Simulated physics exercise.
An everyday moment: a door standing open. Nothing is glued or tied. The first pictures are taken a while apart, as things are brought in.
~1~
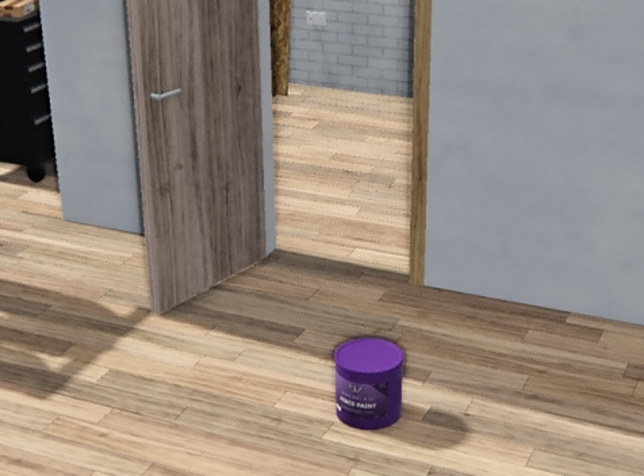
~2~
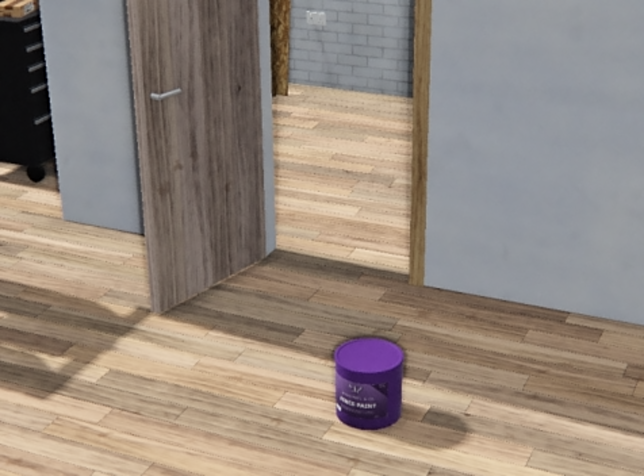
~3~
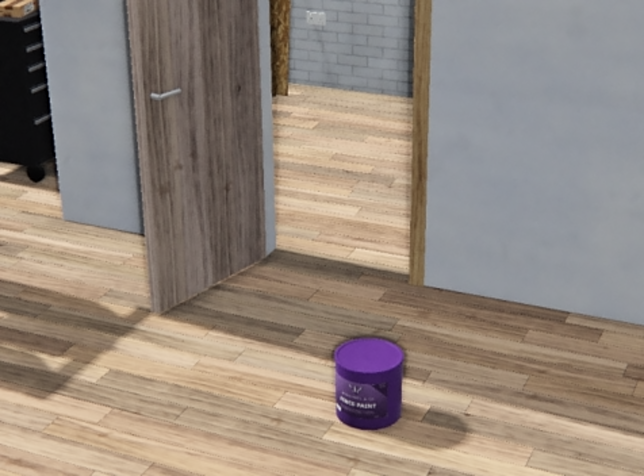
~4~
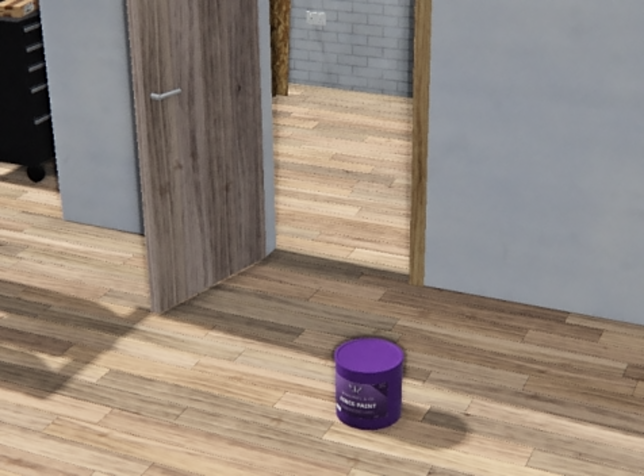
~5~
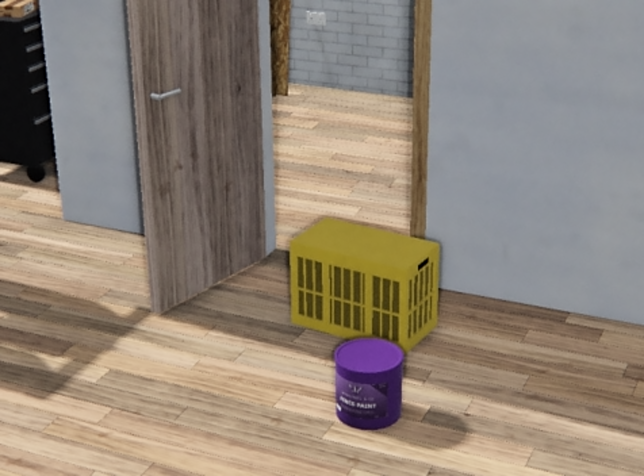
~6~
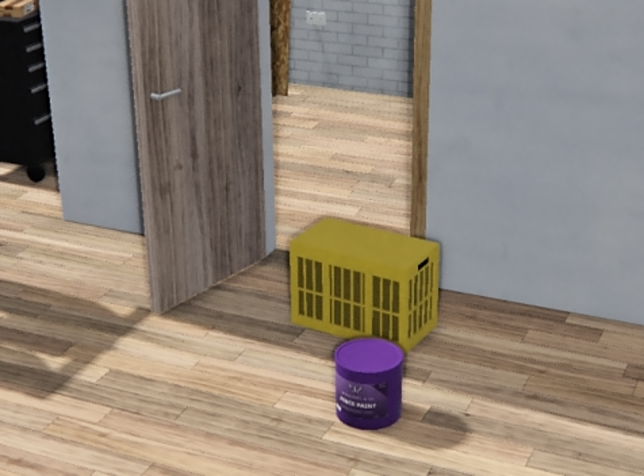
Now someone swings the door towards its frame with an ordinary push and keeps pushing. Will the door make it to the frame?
Outcome: The door jams.
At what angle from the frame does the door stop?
About 50°.
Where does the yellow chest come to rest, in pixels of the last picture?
Around (377, 283).
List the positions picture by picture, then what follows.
Door wide open and still; purple pail (369, 384), in the first frame.
Door wide open and still; purple pail (369, 384), in the second frame.
Door wide open and still; purple pail (369, 384), in the third frame.
Door wide open and still; purple pail (369, 384), in the fourth frame.
Door wide open and still; purple pail (369, 384), in the fifth frame.
Door wide open and still; yellow chest (364, 284); purple pail (369, 384), in the sixth frame.
Then, 0.50 s later than the last frame, door 90° open.
Then, 0.70 s later than the last frame, door 77° open.
Then, 0.90 s later than the last frame, door 61° open.
Then, 1.10 s later than the last frame, door 51° open; yellow chest moved a little near (374, 284).
When it is over, door 50° open; both as before. End places, in pixels of the last picture, yellow chest near (377, 283).
